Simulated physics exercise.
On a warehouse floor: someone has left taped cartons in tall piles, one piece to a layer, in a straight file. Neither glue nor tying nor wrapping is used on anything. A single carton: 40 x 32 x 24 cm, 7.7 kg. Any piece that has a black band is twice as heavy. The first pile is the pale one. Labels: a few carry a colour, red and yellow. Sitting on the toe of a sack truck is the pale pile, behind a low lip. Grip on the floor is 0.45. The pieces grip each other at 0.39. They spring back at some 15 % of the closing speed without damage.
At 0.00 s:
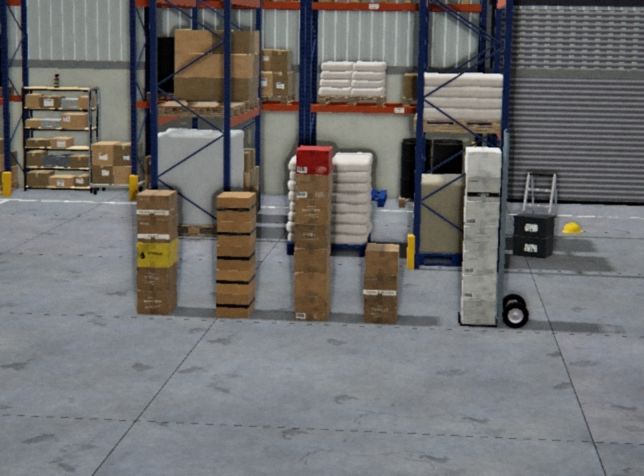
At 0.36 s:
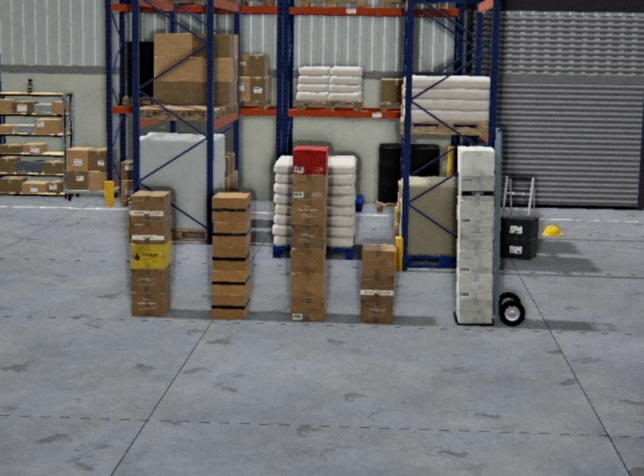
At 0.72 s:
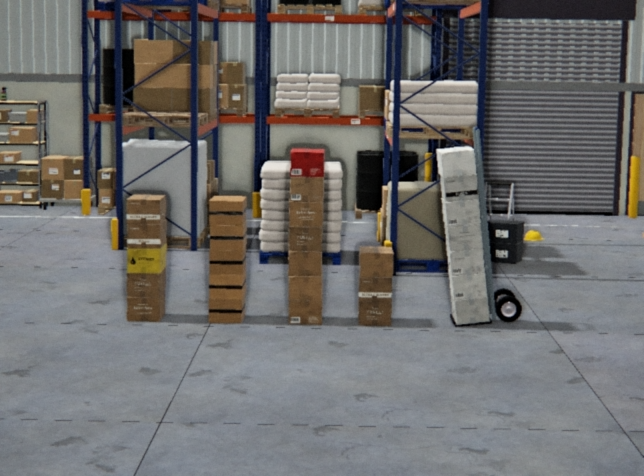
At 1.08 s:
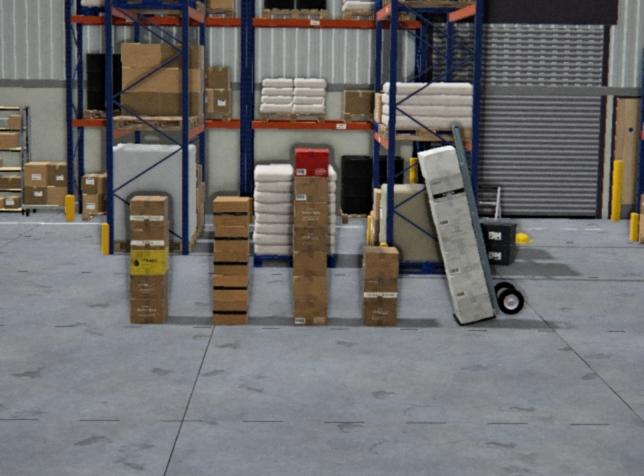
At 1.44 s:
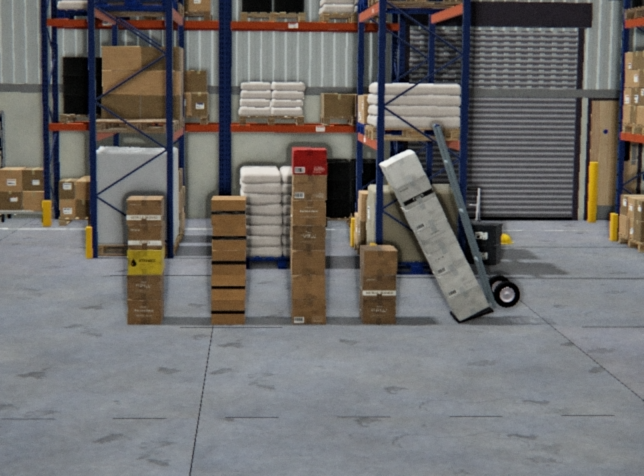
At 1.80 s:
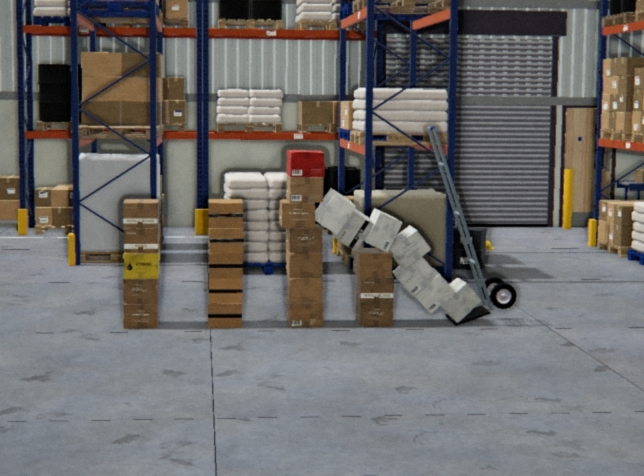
A warehouse floor with blue and orange racking and a grey roller door behind is seen from the front and slightly above, the camera circling a little. Five piles of taped cartons stand in a row, four brown, with a yellow carton in the leftmost and a red one topping the middle, and a pale pile on a sack truck at right. The truck tilts leftward, leaning the pale pile until its cartons separate and bend over the short brown pile toward the middle one.
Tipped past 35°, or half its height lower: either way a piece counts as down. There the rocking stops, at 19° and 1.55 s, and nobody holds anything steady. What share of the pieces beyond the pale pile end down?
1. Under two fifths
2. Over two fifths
1.
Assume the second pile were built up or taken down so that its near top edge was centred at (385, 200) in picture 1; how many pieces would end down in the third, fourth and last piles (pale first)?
You'd get third 7, fourth 4 and last 4.
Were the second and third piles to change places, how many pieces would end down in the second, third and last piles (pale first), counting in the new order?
Down tally in the new order: Second = 7, third = 3, last = 5.
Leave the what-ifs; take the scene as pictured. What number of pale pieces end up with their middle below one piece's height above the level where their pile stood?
2.
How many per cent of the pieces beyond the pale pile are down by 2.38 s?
By then 0 %.
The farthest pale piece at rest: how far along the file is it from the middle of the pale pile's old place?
Distance along: Near 130 cm.
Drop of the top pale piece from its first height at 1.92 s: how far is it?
50 cm.
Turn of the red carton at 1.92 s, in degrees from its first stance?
Measured against how it began, the tilt is near 0 degrees.
Around 1.92 s, 7 of the pale pile down; none of the 20 other cartons down, 7 disturbed; red carton displaced 46 mm.
Around 2.38 s, 7 of the pale pile down; none of the 20 other cartons down, 8 disturbed; red carton displaced 7 cm.
Finally (3.7 s), 7 of the pale pile down; none of the 20 other cartons down, 7 disturbed; red carton displaced 6 cm; yellow carton unmoved. That is 0 per cent. Seen by the last camera, middles, red carton near (299, 164), yellow carton near (142, 263).
